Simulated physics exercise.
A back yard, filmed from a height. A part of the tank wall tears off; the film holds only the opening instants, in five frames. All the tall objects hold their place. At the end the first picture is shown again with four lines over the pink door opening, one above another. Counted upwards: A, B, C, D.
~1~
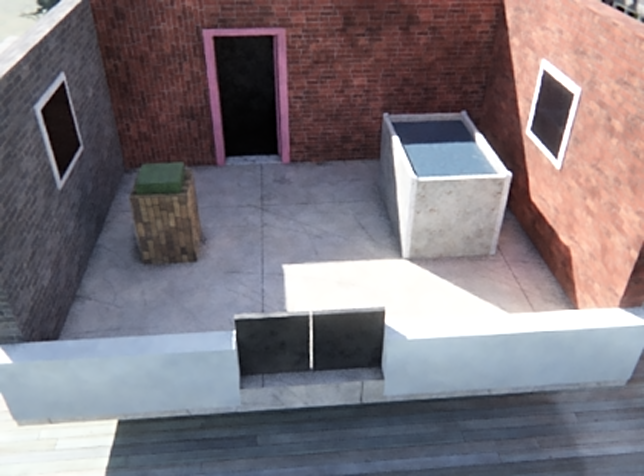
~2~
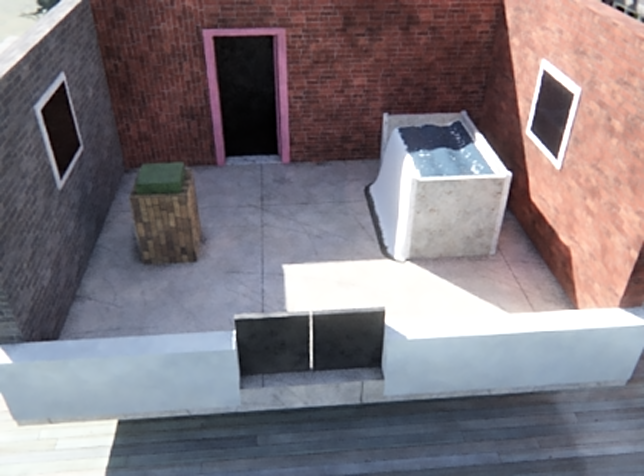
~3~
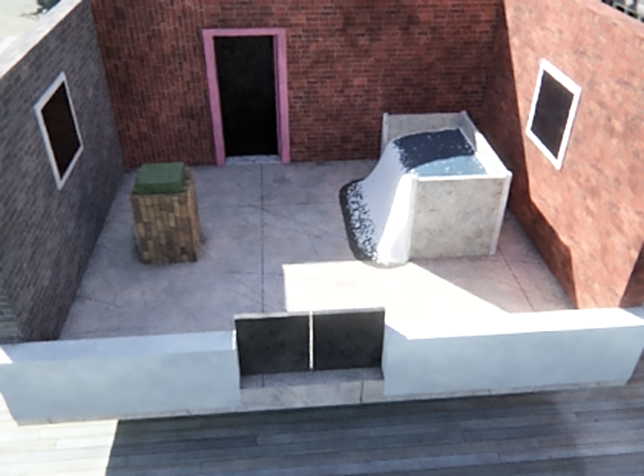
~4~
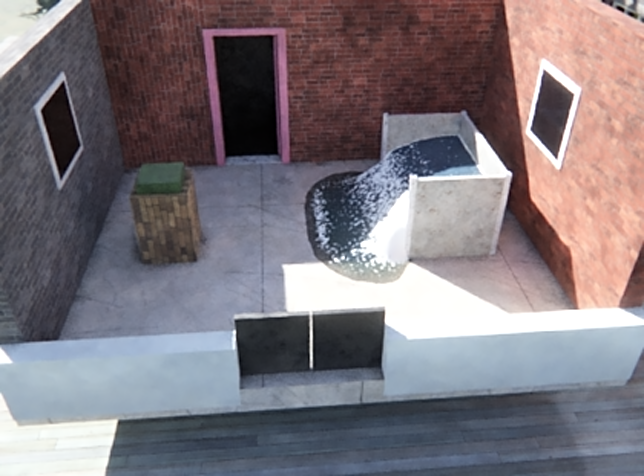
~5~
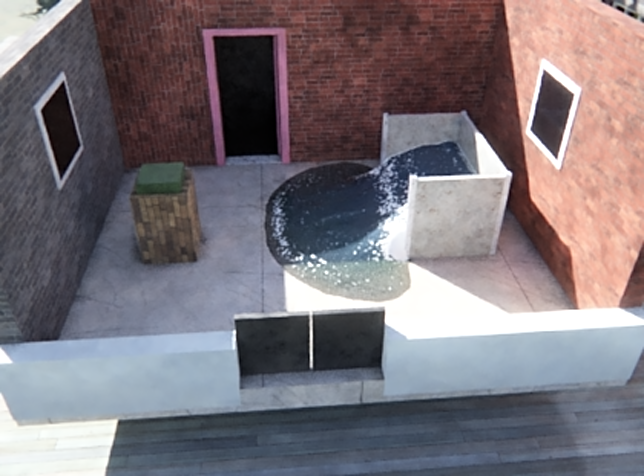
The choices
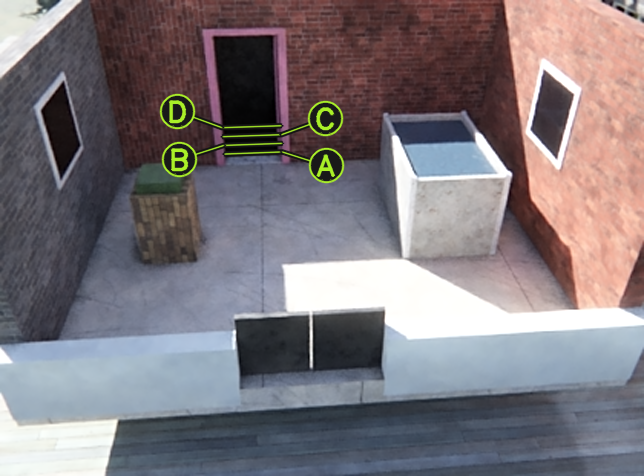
Water pouring out of the open left side of a pale tank and spreading in a dark pool across a walled yard.
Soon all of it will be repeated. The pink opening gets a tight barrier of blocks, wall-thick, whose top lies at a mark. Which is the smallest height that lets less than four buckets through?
A is the one.
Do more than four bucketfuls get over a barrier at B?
No, not at all.
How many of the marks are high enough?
All four.
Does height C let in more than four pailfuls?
No, that is safe.
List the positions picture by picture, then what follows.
Water in the tank at rest, its middle at (440, 149); foot of the pink doorway at (254, 164); shut gate at (311, 322).
Water covers 2 % of the ground and shows as far out as (397, 256).
Water covers 6 % of the ground and shows as far out as (385, 264).
Water covers 11 % of the ground and shows as far out as (341, 269).
Water covers 20 % of the ground and shows as far out as (329, 289).
On the marked copy, A at (253, 153); B at (252, 144); C at (252, 135); D at (251, 126); from the bottom up A, B, C, D.
If A is chosen, a splash gets over, under a bucket.
If B is chosen, nothing gets over.
If C is chosen, nothing gets over.
If D is chosen, nothing gets over.
